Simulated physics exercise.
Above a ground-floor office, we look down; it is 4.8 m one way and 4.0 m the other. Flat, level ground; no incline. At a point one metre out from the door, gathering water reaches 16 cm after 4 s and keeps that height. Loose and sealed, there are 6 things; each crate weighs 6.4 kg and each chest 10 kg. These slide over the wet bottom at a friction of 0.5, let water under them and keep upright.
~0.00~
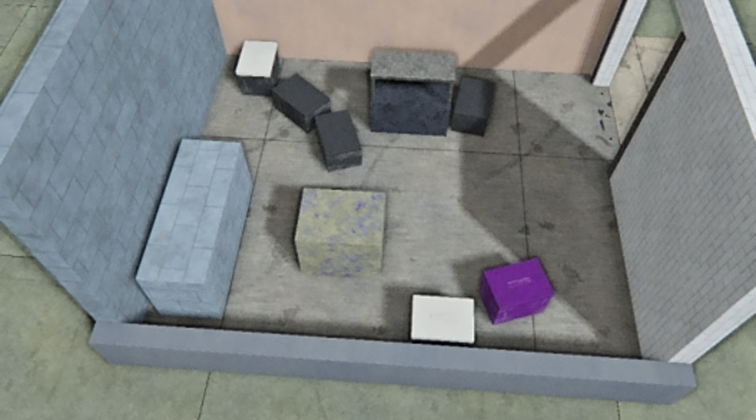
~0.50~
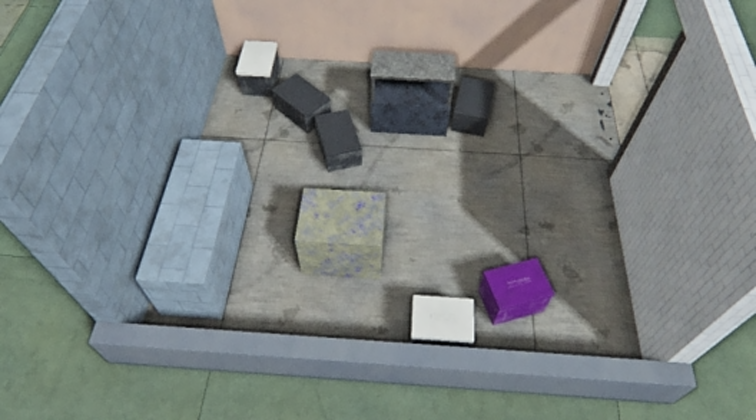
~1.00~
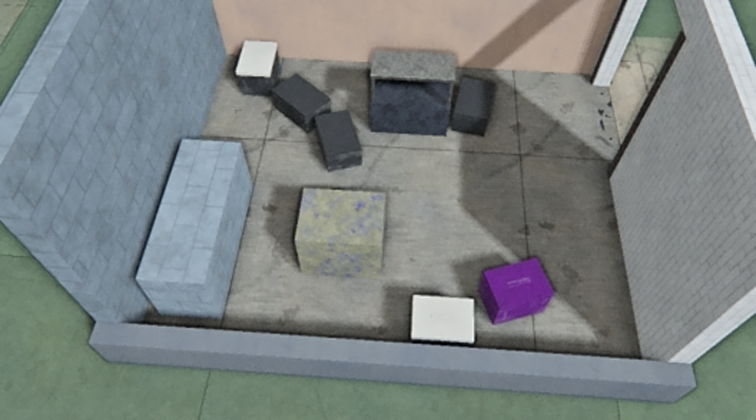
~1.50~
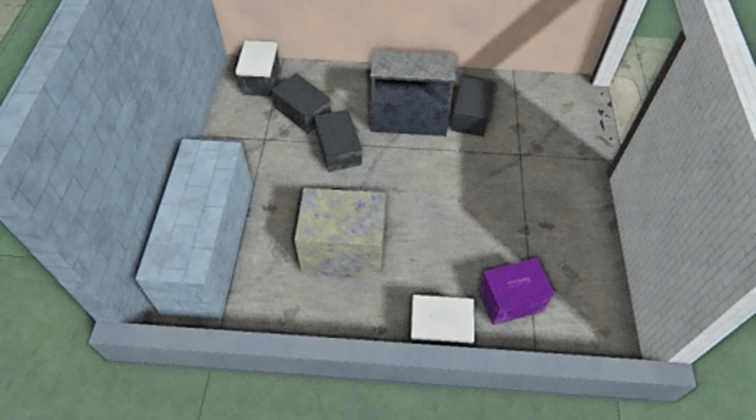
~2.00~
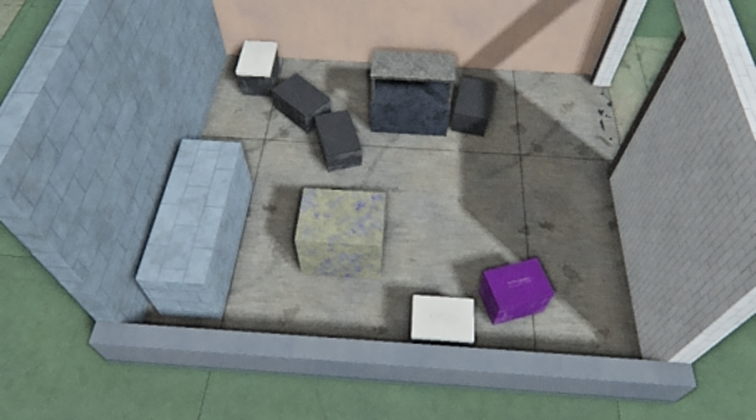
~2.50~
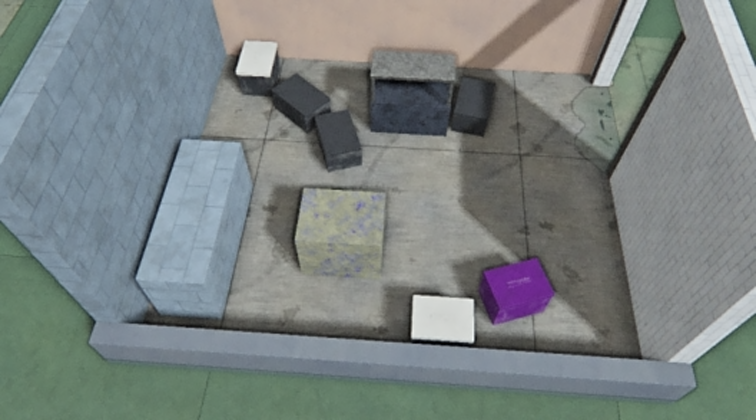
A purple chest sat near the front wall of a roofless room, beside a white box, with dark blocks and a speckled cube behind, and none of the things inside visibly moved.
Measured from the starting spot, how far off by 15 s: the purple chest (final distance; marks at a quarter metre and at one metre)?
Result: A modest shift.
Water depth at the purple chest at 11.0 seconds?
2 cm, roughly.
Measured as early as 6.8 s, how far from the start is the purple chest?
Some 0 cm from the start.
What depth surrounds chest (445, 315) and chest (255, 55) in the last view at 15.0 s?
Depth approx. 9 cm / 9 cm.
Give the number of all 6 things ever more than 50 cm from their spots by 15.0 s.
The count comes to 6.
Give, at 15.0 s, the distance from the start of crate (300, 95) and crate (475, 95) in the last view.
One is off by 40 cm, the other by 250 cm, in the order asked.
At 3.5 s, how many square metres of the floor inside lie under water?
About 1.5 m2.
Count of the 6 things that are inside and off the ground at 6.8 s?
I get 1.
After 3.5 s the purple chest is near (519, 283), 0.0 m from its start, aground; 0 afloat.
After 6.8 s the purple chest is near (519, 283), 0.0 m from its start, aground; 1 afloat.
After 11.0 s the purple chest is near (519, 283), 0.0 m from its start, aground; 5 afloat.
After 15.0 s the purple chest is near (559, 256), 0.5 m from its start, afloat; 6 afloat.
